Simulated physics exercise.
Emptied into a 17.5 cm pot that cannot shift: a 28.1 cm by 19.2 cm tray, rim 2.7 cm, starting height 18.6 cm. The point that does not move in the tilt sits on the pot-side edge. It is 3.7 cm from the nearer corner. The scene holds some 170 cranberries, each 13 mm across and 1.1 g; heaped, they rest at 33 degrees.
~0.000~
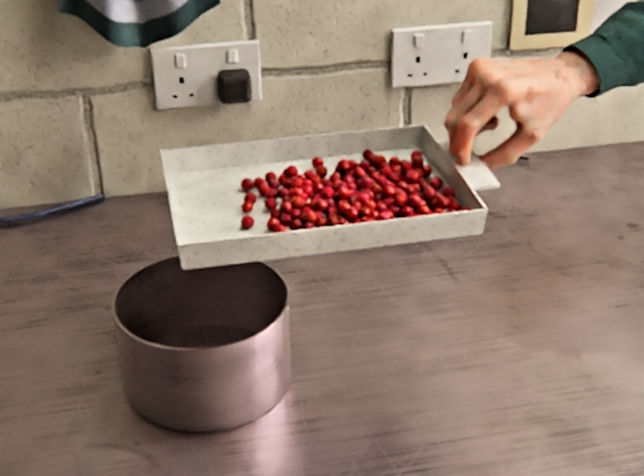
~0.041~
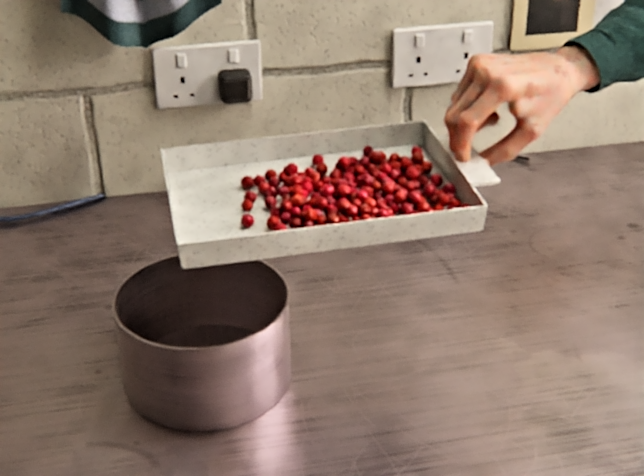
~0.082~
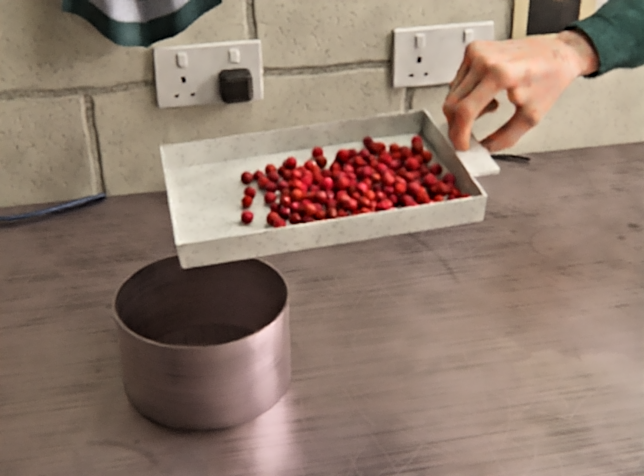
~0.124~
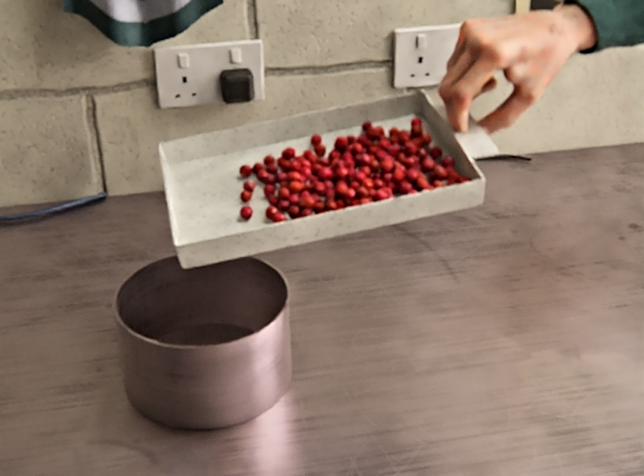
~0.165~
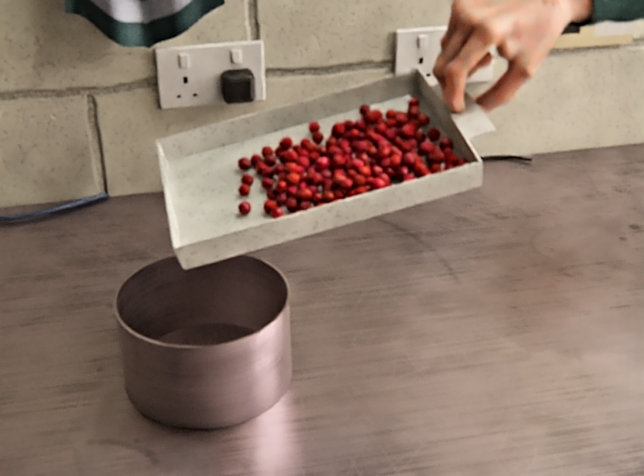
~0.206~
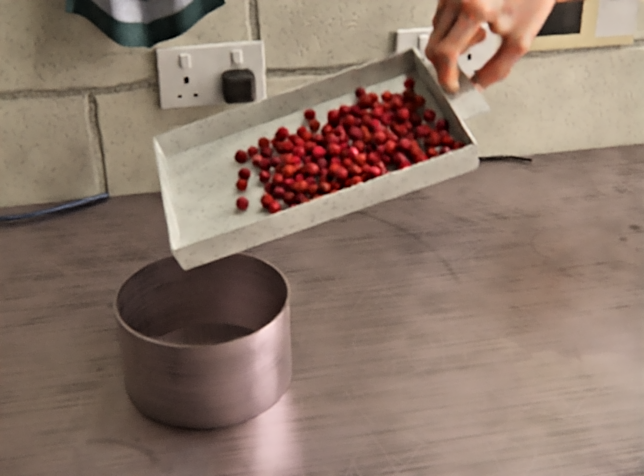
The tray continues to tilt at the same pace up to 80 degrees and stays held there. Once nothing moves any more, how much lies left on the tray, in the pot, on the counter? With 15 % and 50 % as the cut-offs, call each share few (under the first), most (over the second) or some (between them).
My estimate: Tray: Some, pot: Few, counter: Most.
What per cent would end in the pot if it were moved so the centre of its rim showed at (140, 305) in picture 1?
Roughly 30 percent would end up there.
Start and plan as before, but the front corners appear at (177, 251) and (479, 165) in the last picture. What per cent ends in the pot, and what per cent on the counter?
Split: Pot = 0, counter = 70.
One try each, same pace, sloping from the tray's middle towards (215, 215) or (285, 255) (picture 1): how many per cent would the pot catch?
About 5 and 0 per cent.
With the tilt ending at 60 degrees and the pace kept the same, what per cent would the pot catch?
Near 0 %, then.
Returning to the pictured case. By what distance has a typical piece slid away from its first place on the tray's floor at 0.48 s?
It has moved some 5 cm from its start.
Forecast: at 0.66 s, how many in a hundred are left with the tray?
About 95%.
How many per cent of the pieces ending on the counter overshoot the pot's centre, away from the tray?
100 per cent.
After 0.48 s, tilt 49 degrees; the tray holds 100 %, the pot 0 %.
After 0.66 s, tilt 70 degrees; the tray holds 95 %, the pot 0 %.
After 0.95 s, tilt 80 degrees; the tray holds 50 %, the pot 0 %.
At rest (2.2 s), tray 30 %, pot 5 %, counter 65 %.
